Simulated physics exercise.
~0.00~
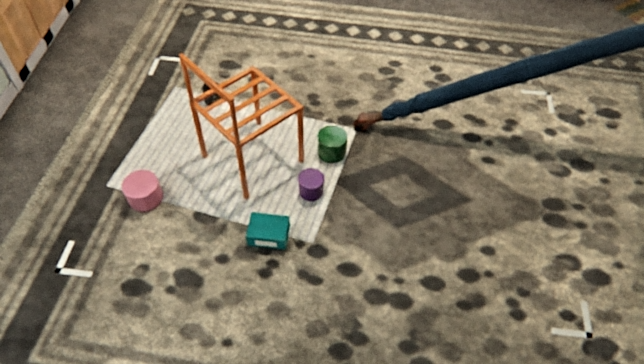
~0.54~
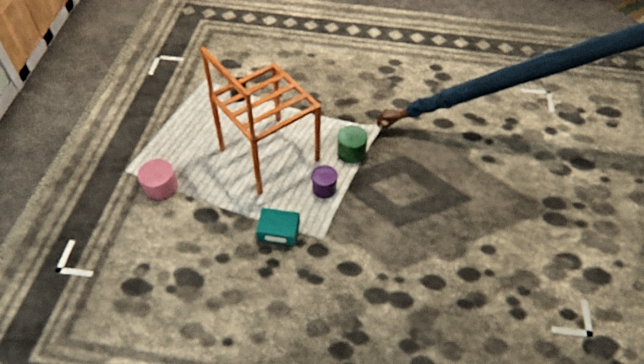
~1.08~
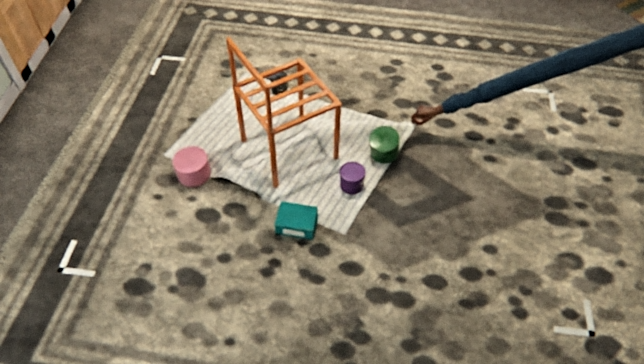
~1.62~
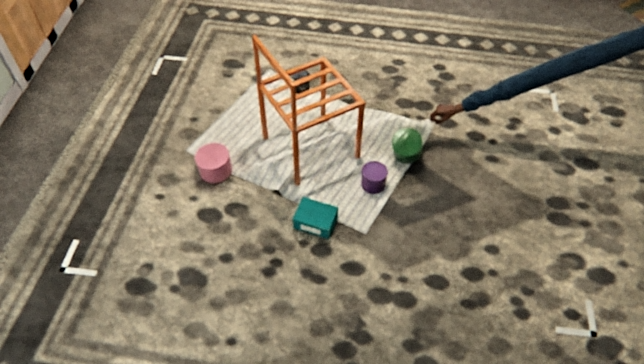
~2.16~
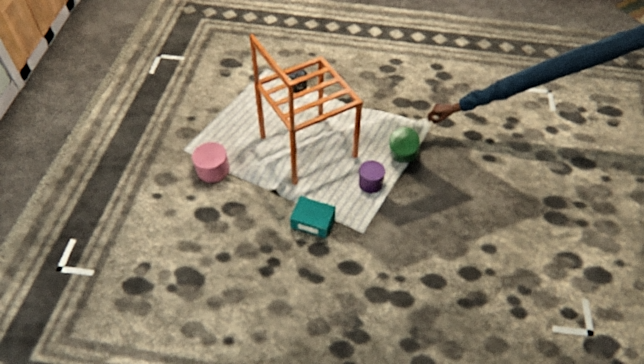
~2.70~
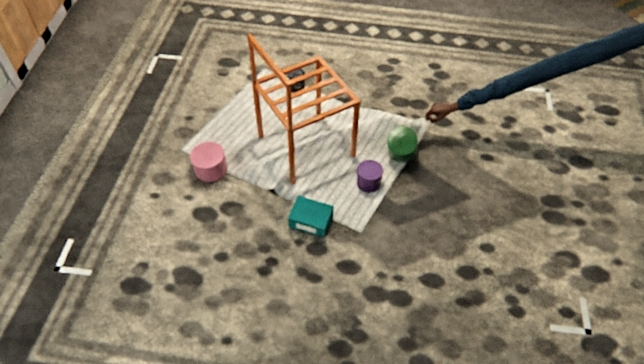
An orange chair and small containers ride a striped sheet pulled rightward, then stop.
